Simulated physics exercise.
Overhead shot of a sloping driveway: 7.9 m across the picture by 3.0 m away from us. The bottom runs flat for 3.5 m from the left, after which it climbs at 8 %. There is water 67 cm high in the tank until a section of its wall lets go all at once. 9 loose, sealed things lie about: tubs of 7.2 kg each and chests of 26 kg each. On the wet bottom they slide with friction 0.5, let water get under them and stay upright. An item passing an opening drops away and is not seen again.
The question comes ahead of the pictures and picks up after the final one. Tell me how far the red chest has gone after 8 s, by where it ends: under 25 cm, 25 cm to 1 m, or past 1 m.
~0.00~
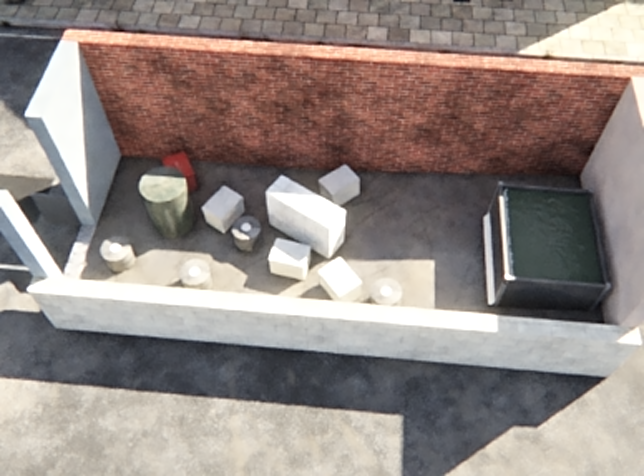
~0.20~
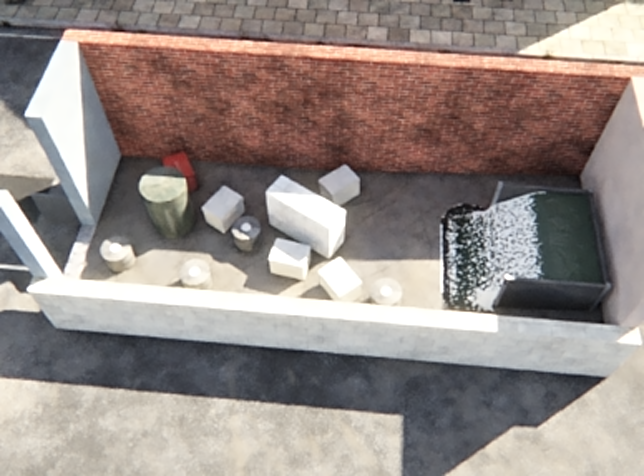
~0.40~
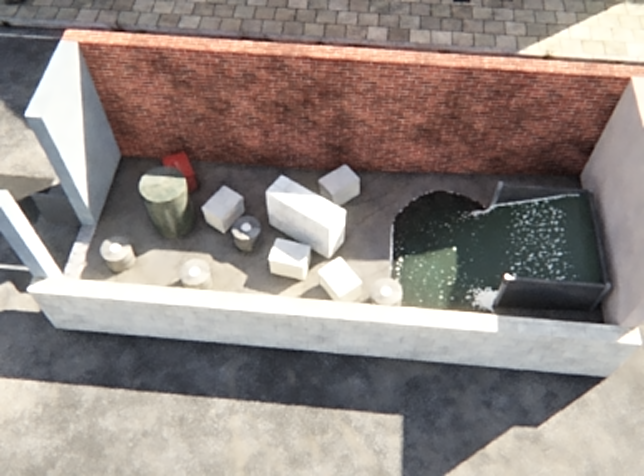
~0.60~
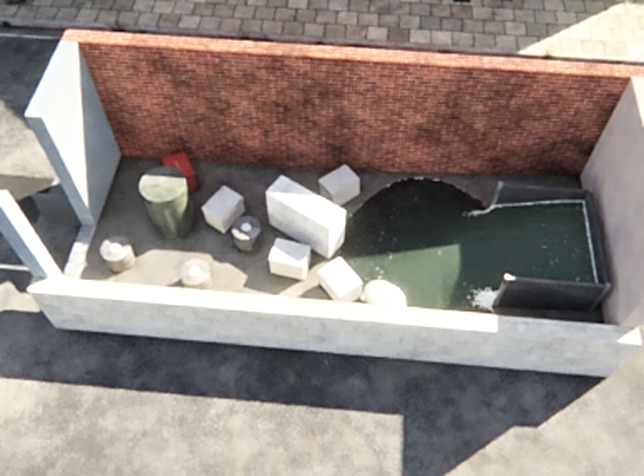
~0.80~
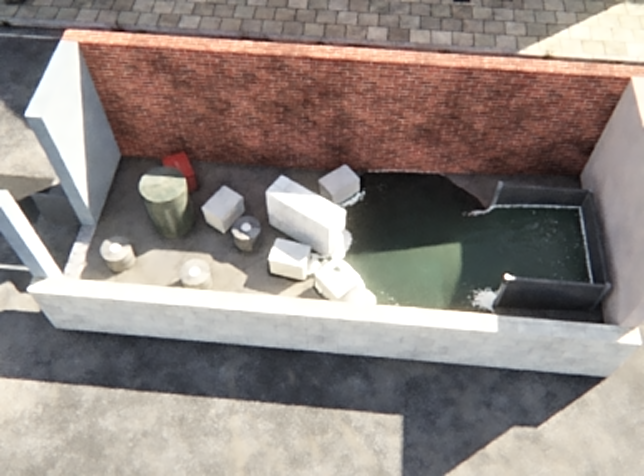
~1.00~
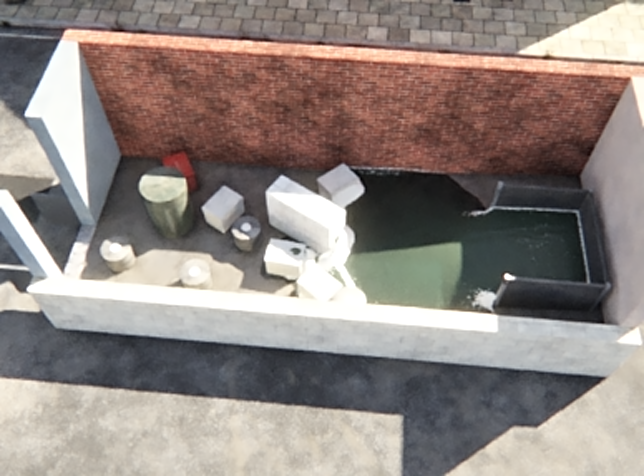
Looks like it gets washed well away.
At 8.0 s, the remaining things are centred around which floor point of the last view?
Close to (211, 251).
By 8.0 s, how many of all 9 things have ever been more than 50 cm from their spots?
I make it 8.
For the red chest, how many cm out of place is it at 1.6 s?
Around 0 cm from the start by that time.
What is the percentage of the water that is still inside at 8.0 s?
58 % or so.
After 1.6 s the red chest is near (178, 166), 0.0 m from its start, aground; 0 of 9 are out; 1 afloat.
After 3.6 s the red chest is near (113, 221), 1.5 m from its start, afloat; 4 of 9 are out; 4 afloat.
After 5.6 s the red chest has gone out; 6 of 9 are out; 2 afloat.
After 8.0 s the red chest has gone out; 6 of 9 are out; 1 afloat.
